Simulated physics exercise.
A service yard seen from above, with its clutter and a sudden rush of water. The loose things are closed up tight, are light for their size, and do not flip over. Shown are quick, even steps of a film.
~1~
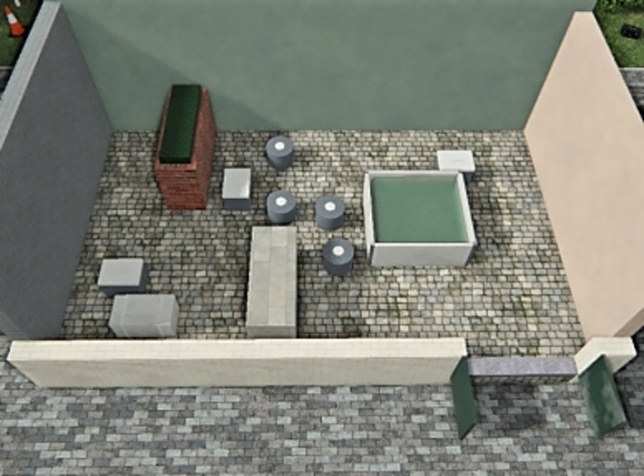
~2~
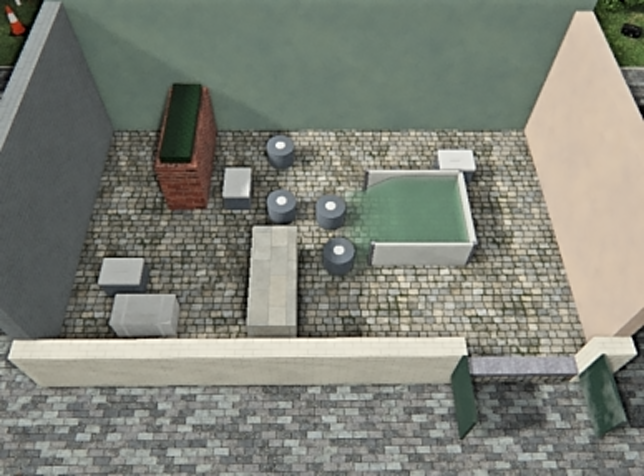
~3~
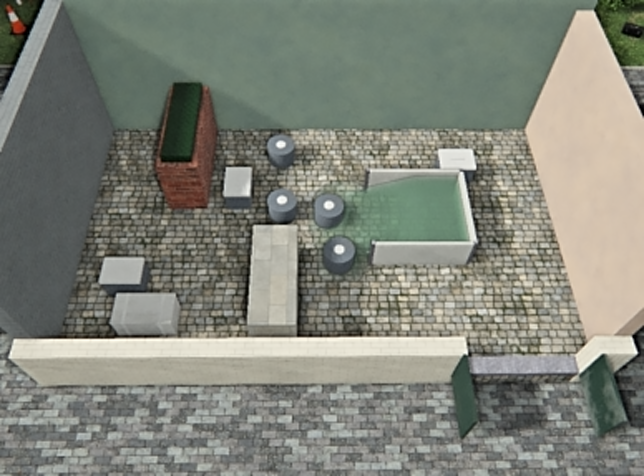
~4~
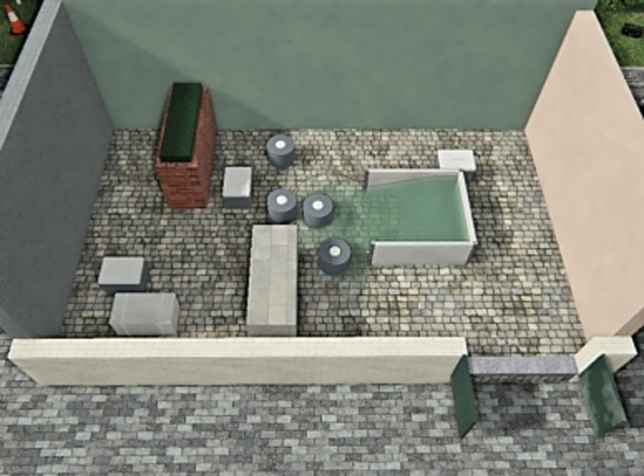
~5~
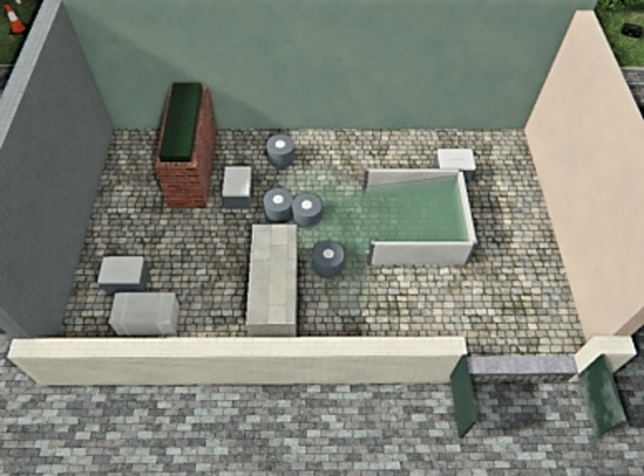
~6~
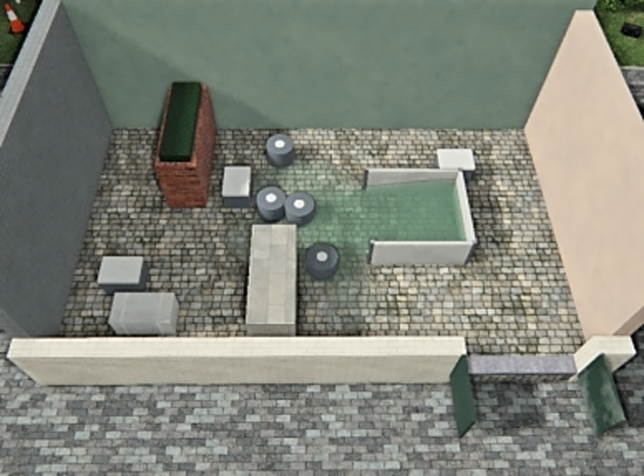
In a walled yard, green water spills from an open-sided basin and nudges grey tubs left.
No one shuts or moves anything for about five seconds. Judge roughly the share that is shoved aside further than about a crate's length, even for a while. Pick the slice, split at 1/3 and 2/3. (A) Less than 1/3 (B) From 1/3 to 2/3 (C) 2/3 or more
B.
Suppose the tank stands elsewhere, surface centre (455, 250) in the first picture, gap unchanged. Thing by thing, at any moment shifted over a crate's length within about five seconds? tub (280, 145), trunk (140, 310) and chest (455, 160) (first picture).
Item one not displaced far, item two not displaced far, item three not displaced far.
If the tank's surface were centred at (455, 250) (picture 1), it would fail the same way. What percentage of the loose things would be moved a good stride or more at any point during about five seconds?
About 40 %.
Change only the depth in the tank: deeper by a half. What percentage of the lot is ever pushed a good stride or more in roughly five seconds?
I'd say close to 90 per cent of the things.
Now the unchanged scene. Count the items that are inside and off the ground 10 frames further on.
Well, I'd say 1.
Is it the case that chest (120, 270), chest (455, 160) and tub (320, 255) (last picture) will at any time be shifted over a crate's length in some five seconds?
In the order given: Covered the distance, fell short, covered the distance.
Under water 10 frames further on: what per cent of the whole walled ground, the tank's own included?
45 in a hundred, roughly.
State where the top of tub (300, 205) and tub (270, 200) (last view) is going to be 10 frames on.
About (261, 213) and (244, 195).
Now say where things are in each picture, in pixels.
In the first frame, a tub at (330, 207) rests on the ground; a tub at (338, 251), on the bottom; 0 of 8 have shifted.
In the second frame, a tub at (331, 206), on the bottom; a tub at (339, 250), on the bottom; 0 of 8 have shifted.
In the third frame, a tub at (329, 205), on the bottom, close to its start; a tub at (339, 250) rests on the ground; 0 of 8 have shifted.
In the fourth frame, a tub at (318, 205), on the bottom, close to its start; a tub at (335, 251), on the bottom, close to its start; 2 of 8 have shifted.
In the fifth frame, a tub at (307, 205), on the bottom, a stride from its start; a tub at (329, 254) rests on the ground, close to its start; 2 of 8 have shifted.
In the sixth frame, a tub at (300, 204), on the bottom, a stride from its start; a tub at (322, 257), on the bottom, close to its start; 3 of 8 have shifted.
A moment on, 1 of 8 are well off their spots; 0 afloat.
Next, 3 of 8 are well off their spots; 1 afloat.
Later, 3 of 8 are well off their spots; 2 afloat.
In the end, 4 of 8 are well off their spots, and 4 have been at some point; 3 afloat.
